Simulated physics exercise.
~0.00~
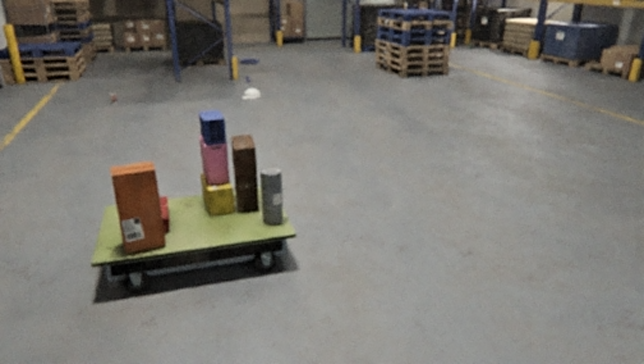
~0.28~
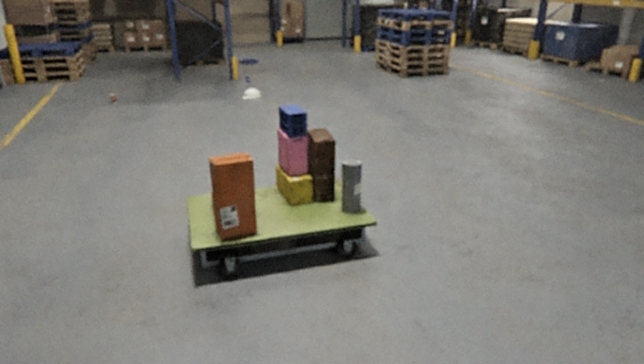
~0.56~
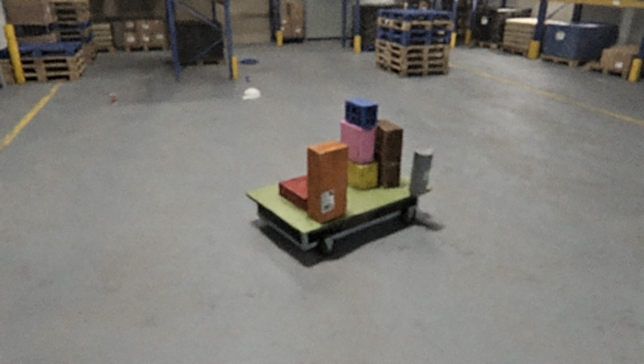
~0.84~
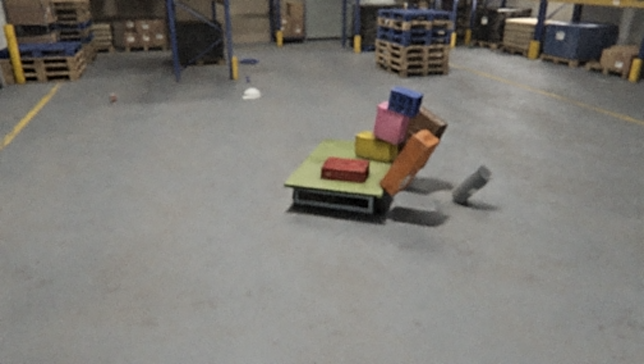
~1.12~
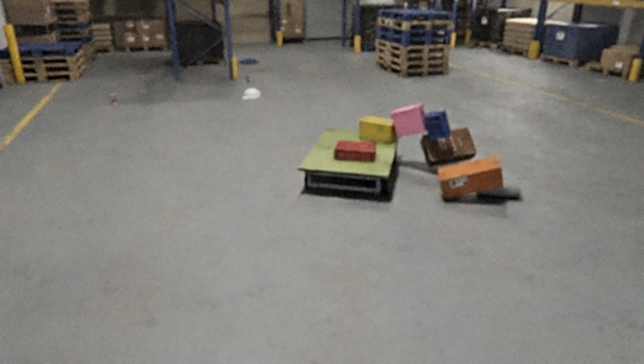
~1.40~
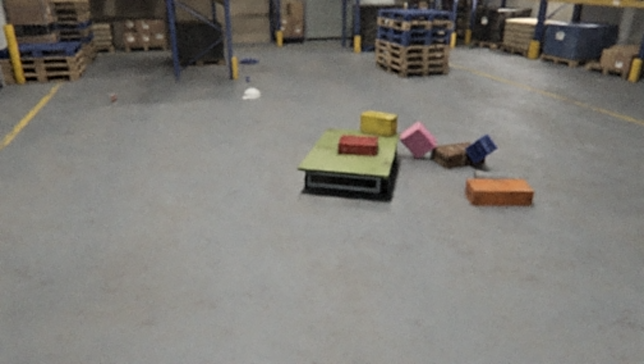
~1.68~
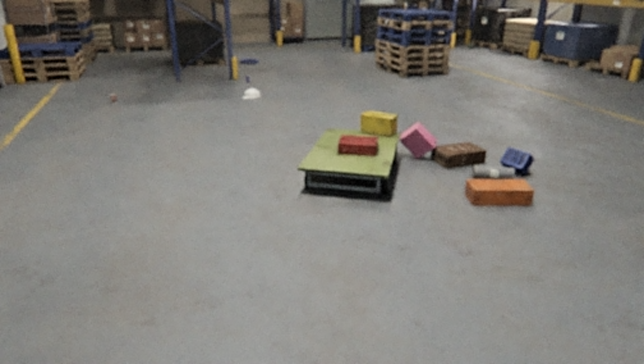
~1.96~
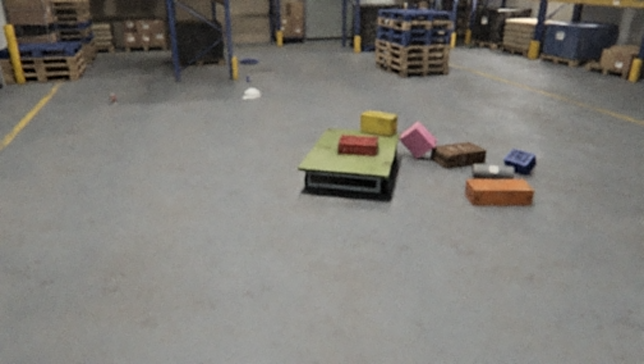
In a warehouse with pallets and racking at the back, seen from a fixed, slightly raised view, a flat green cart carries an upright orange box at the left, a red parcel, a yellow parcel under a pink tote and blue crate, a brown box and a grey canister. The cart rolls right, then swings away from the viewer. The canister tips off first, and the orange box, brown box and blue crate topple after it, followed by the pink tote. The cart stops with only the red and yellow parcels aboard, the others scattered on the floor to its right.
